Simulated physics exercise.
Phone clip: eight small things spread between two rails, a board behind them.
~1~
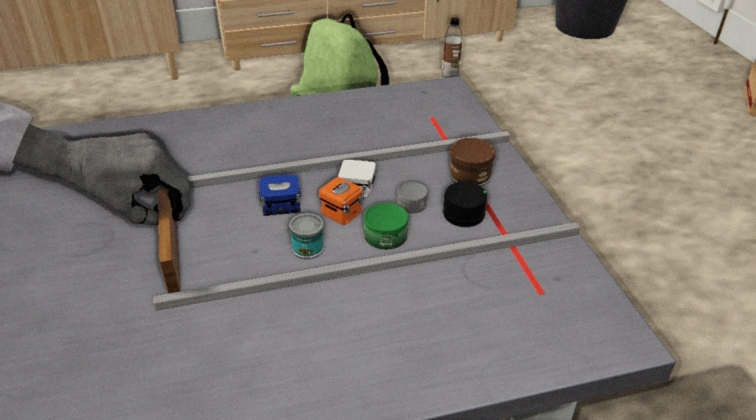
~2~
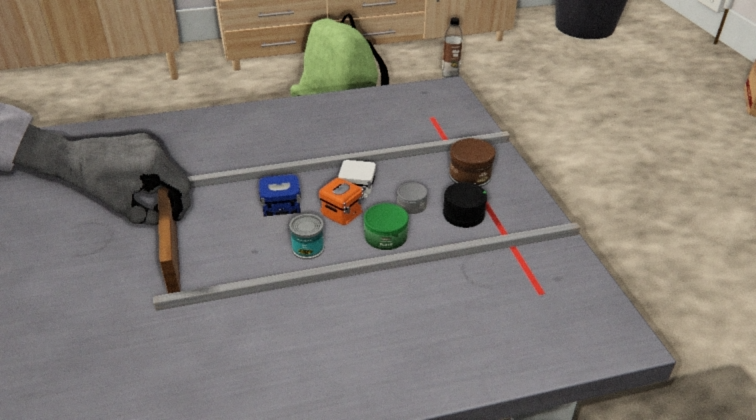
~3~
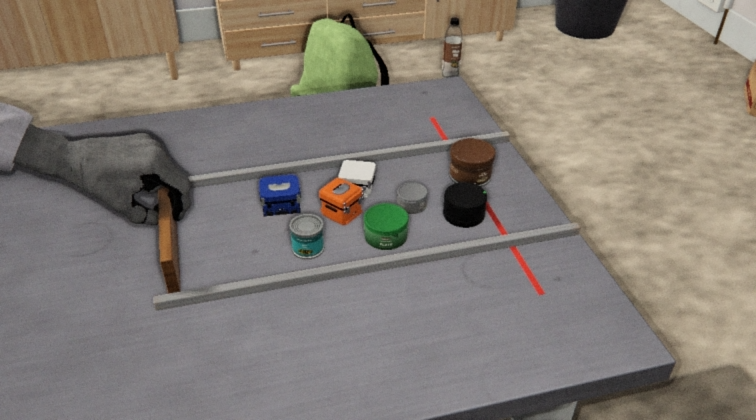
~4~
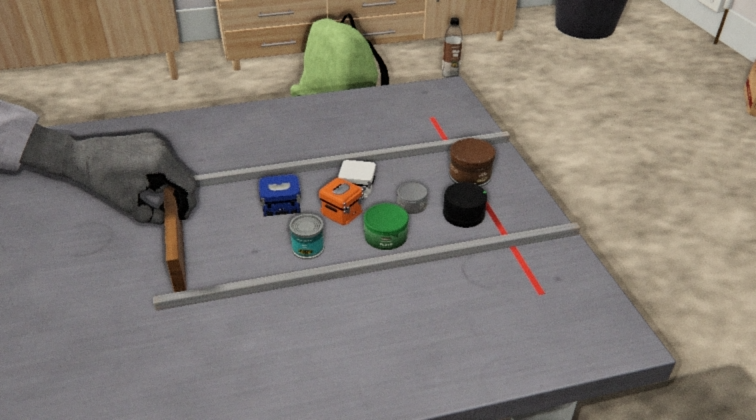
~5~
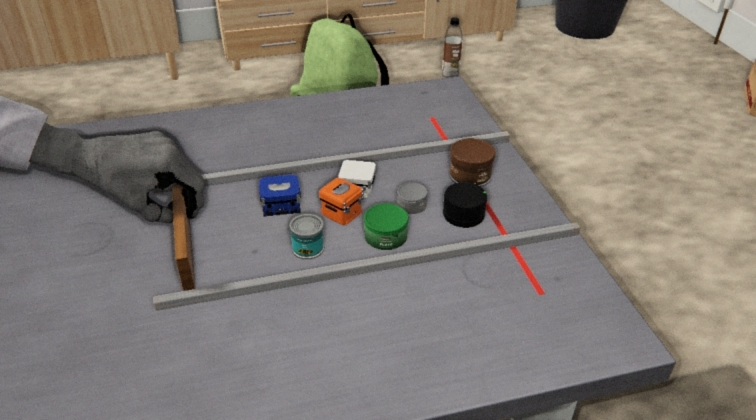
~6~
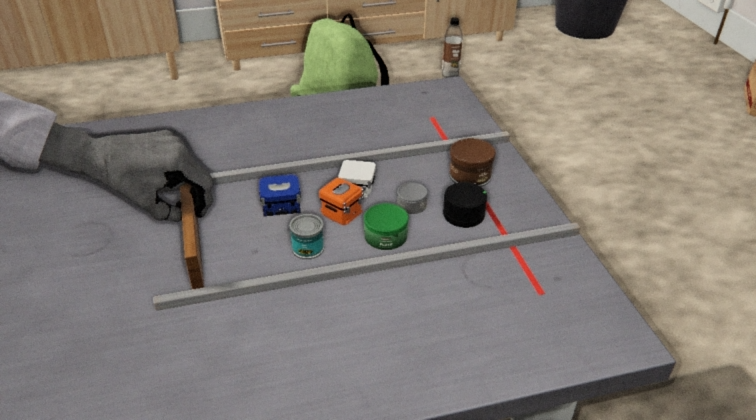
In the video, a gloved hand holds a wooden board upright between two rails on a gray table, then slides it slightly right toward a group of small containers, which stay still near a red line.
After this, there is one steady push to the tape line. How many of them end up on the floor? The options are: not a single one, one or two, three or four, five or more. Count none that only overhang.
Answer: One or two.
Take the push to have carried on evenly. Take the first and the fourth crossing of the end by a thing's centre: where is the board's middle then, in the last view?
Roughly (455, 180) and then roughly (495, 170).
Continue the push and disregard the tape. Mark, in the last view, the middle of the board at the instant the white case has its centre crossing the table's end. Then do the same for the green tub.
The white case gives roughly (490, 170), the green tub roughly (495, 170).
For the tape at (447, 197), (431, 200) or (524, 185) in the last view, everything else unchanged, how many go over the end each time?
The counts: 0, 0 and 5.
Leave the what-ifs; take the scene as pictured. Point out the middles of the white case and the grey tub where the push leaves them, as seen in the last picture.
First: About (509, 152); second: About (520, 181).
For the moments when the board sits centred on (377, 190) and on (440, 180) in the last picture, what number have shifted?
Counts: 7 / 8.
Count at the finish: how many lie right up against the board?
Looks like 3 of them, all told.
Early on, none off yet; brown pot at rest near (472, 163); black lid at rest near (465, 205); grey tub at rest near (412, 198).
Finally, the number that fall off is one or two; lost, black lid and brown pot.
